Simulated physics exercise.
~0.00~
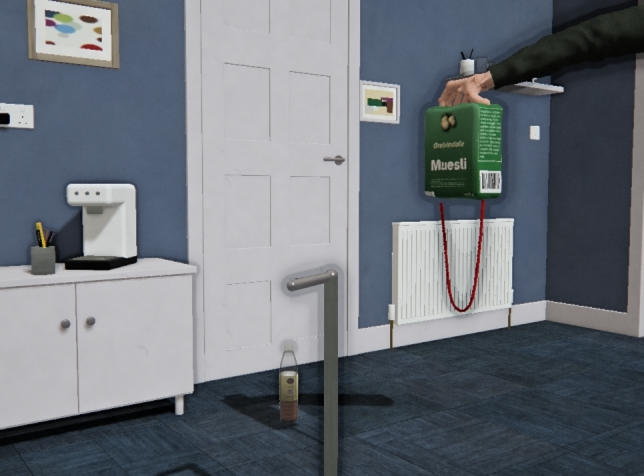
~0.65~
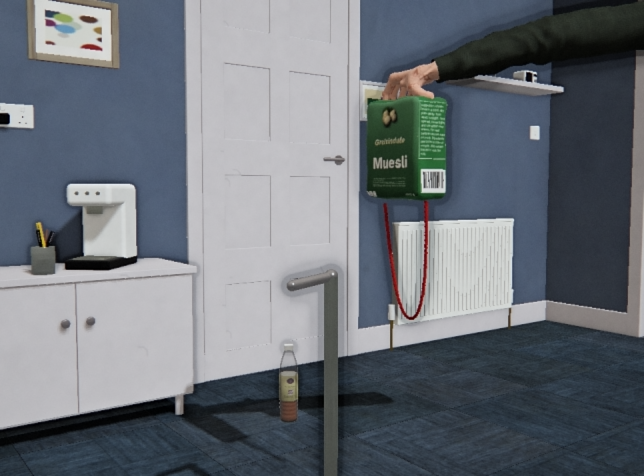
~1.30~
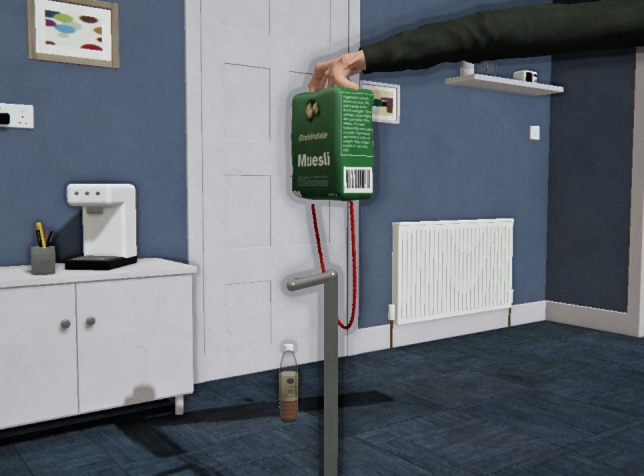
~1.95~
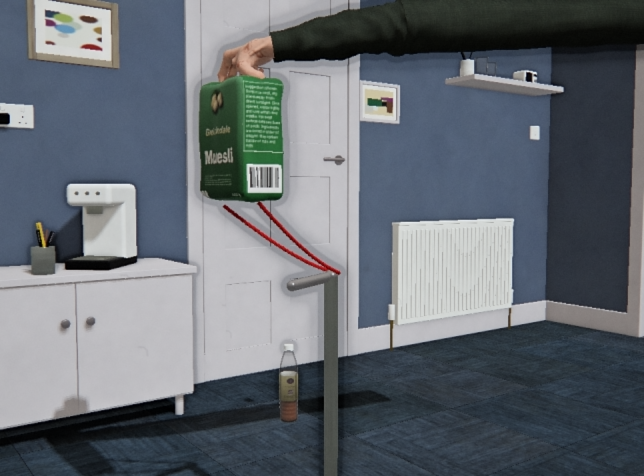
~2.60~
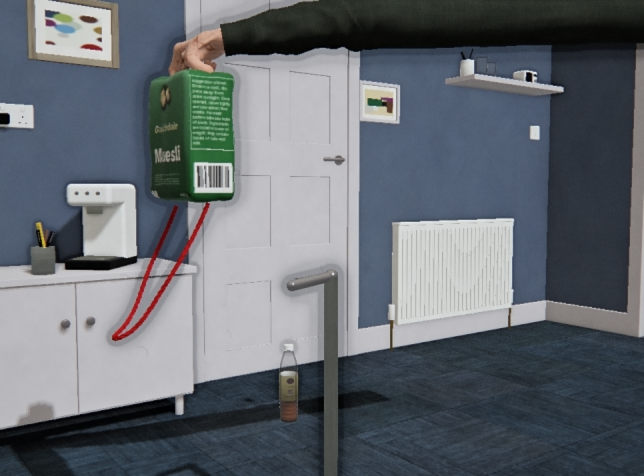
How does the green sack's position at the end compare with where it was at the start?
At the start the green sack is held on the right, above the radiator and to the right of the post. By the end it is well to the left of the post, held up near the right end of the white cabinet.
